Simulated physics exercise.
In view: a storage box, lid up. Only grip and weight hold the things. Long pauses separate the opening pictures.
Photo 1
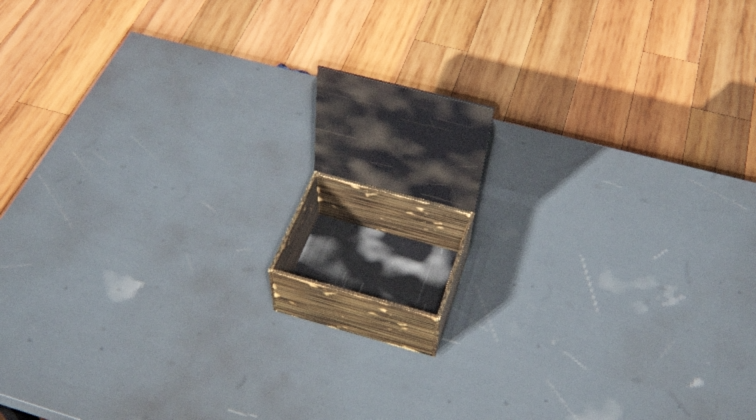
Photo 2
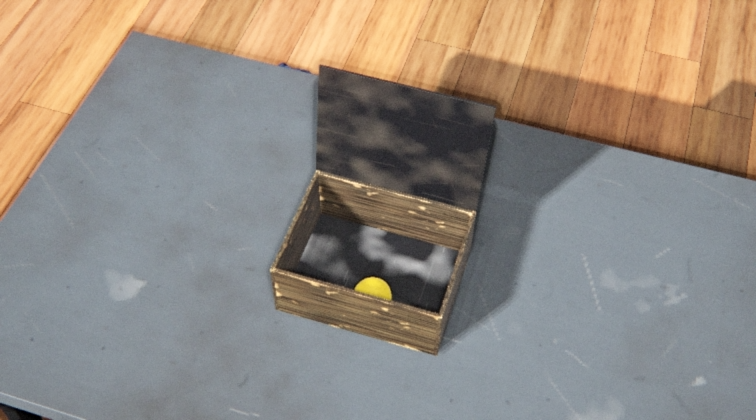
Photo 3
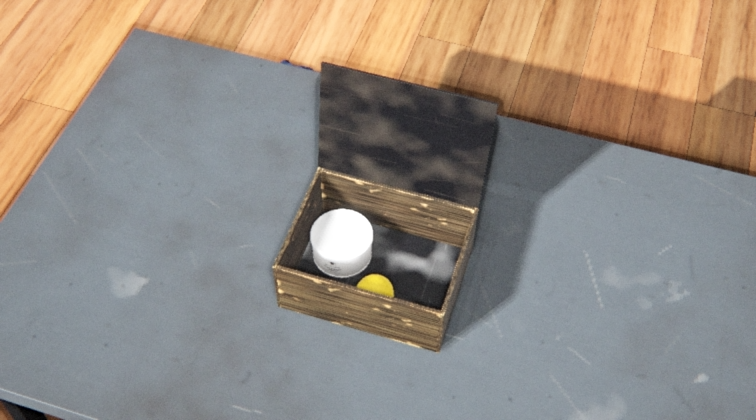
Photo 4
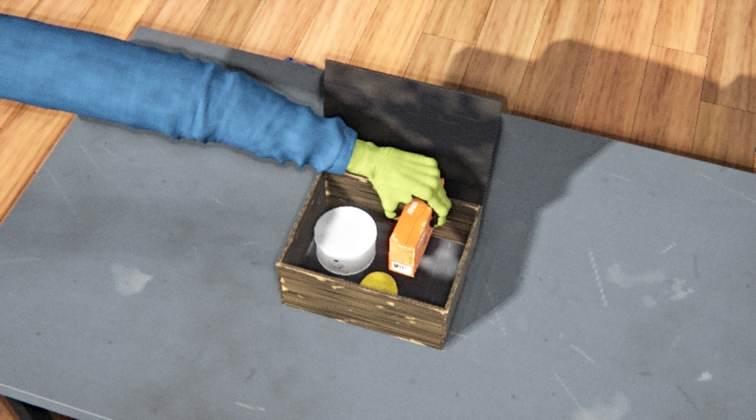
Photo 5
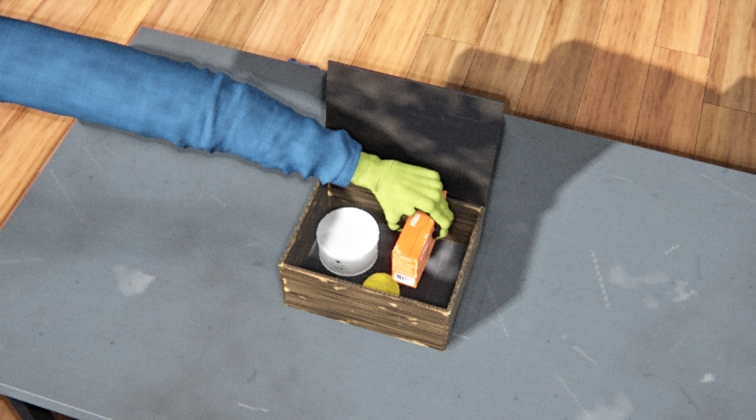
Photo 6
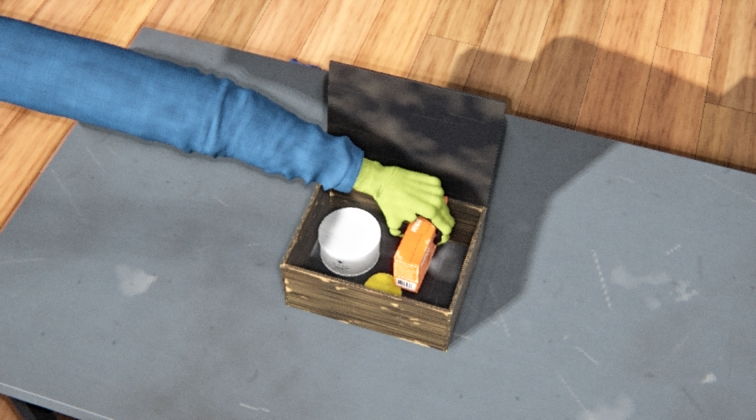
In an open wooden box on a gray table, a yellow object appeared, then a white tub to its left, and a green-gloved hand lowered an orange packet in on the right.
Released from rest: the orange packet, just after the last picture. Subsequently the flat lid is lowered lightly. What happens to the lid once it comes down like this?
The lid comes to rest on the rim.
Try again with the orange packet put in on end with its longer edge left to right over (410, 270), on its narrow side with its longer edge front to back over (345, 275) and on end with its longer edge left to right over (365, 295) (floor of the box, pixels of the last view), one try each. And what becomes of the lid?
Try 1: Lid stays raised; try 2: Lid stays raised; try 3: Lid goes down.
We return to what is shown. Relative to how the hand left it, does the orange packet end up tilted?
Observation: It keeps the set orientation.
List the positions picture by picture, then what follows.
In the first frame, the last thing is not in view yet.
In the second frame, the last thing is not in view yet.
In the third frame, the last thing is not in view yet; white tub (342, 244).
The fourth frame shows on its way; orange packet (417, 224); white tub (346, 241).
The fifth frame shows on its way; orange packet (419, 236); white tub (348, 242).
The sixth frame shows in place under the hand; orange packet (421, 241); white tub (350, 243).
Then, 1.30 s later than the last frame, lid 86° above the rim; orange packet moved a little near (434, 269).
Then, 1.80 s later than the last frame, lid 35° above the rim; orange packet moved a little near (434, 269).
When it is over, lid shut; moved from the start, orange packet; the other 2 as before. End places, in pixels of the last picture, orange packet near (434, 269).
